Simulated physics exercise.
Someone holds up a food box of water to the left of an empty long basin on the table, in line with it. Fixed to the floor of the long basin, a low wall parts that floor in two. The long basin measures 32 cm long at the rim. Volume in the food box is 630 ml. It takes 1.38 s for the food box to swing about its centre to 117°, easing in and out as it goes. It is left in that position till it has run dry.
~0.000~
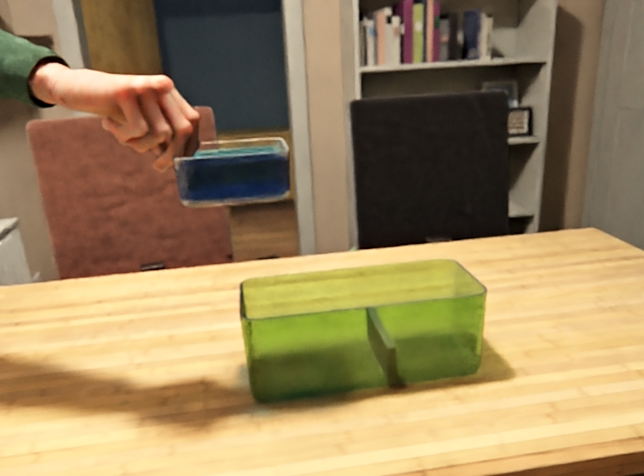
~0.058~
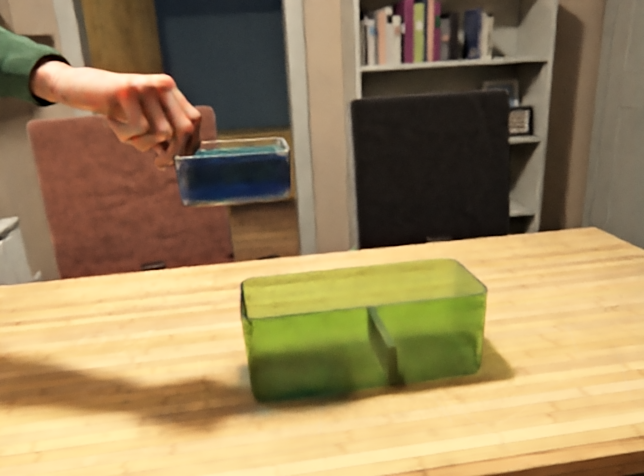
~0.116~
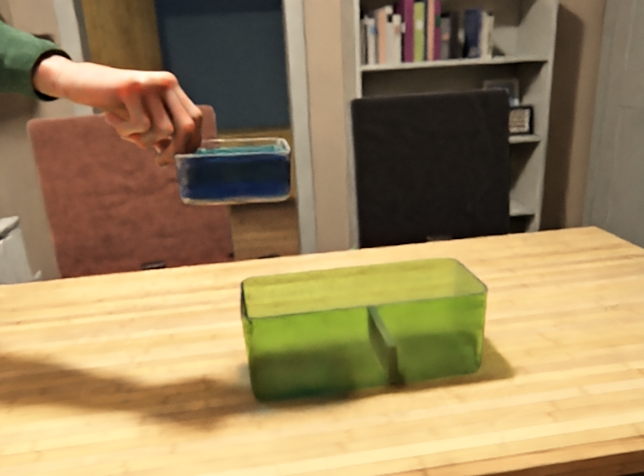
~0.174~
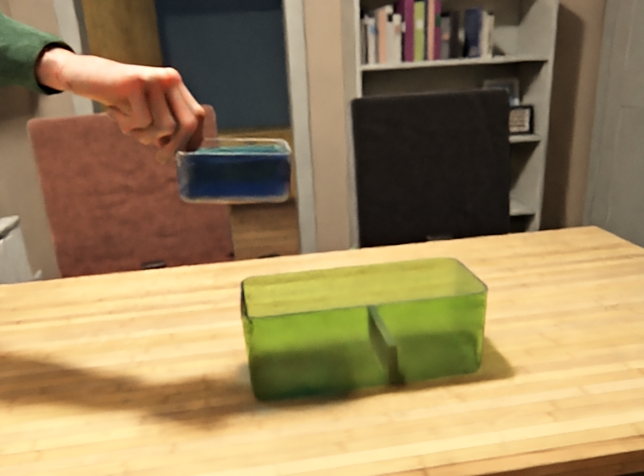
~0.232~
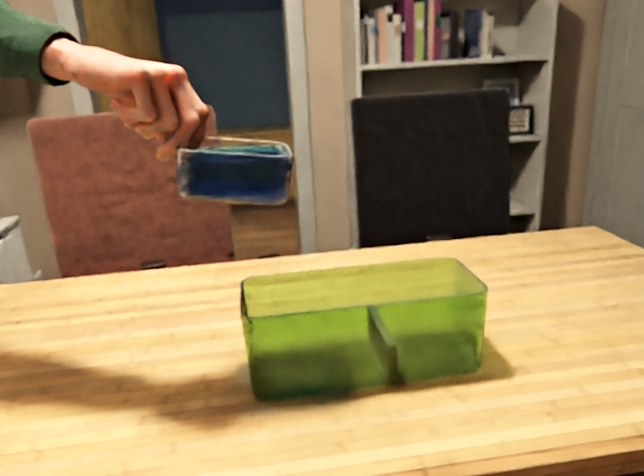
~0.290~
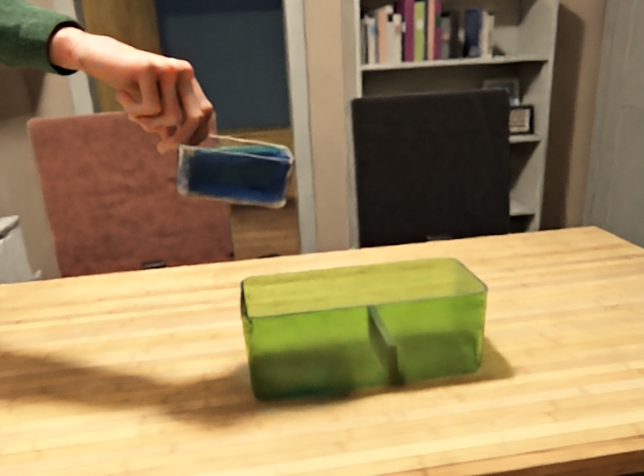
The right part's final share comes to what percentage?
It comes to roughly 3 %.
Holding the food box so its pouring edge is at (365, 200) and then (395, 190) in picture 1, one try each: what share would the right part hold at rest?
75 per cent first, 85 per cent second.
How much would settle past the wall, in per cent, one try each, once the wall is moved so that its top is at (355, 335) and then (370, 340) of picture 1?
One try each: Around 50 percent and then around 25 percent.
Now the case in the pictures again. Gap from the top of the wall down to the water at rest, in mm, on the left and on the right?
Near 30 mm for the left and near 54 mm for the right.
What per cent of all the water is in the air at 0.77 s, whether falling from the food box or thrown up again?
Near 44 per cent at that time.
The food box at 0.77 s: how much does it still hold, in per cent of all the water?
Still held: Roughly 28 % of the total.
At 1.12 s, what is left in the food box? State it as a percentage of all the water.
Some 3 per cent.
Then, 0.77 s in, the tilt is 69° and 29 per cent is still to pour, 26 is left of the wall and 0 right of it.
Then, 1.12 s in, the tilt is 107° and 3 per cent is still to pour, 81 is left of the wall and 2 right of it.
Then, 1.48 s in, the tilt is 117° and 0 per cent is still to pour, 90 is left of the wall and 3 right of it.
Then, 1.88 s in, the tilt is 117° and 0 per cent is still to pour, 90 is left of the wall and 3 right of it.
Finally, 90 per cent lies left of the wall, 3 right of it and 7 outside.
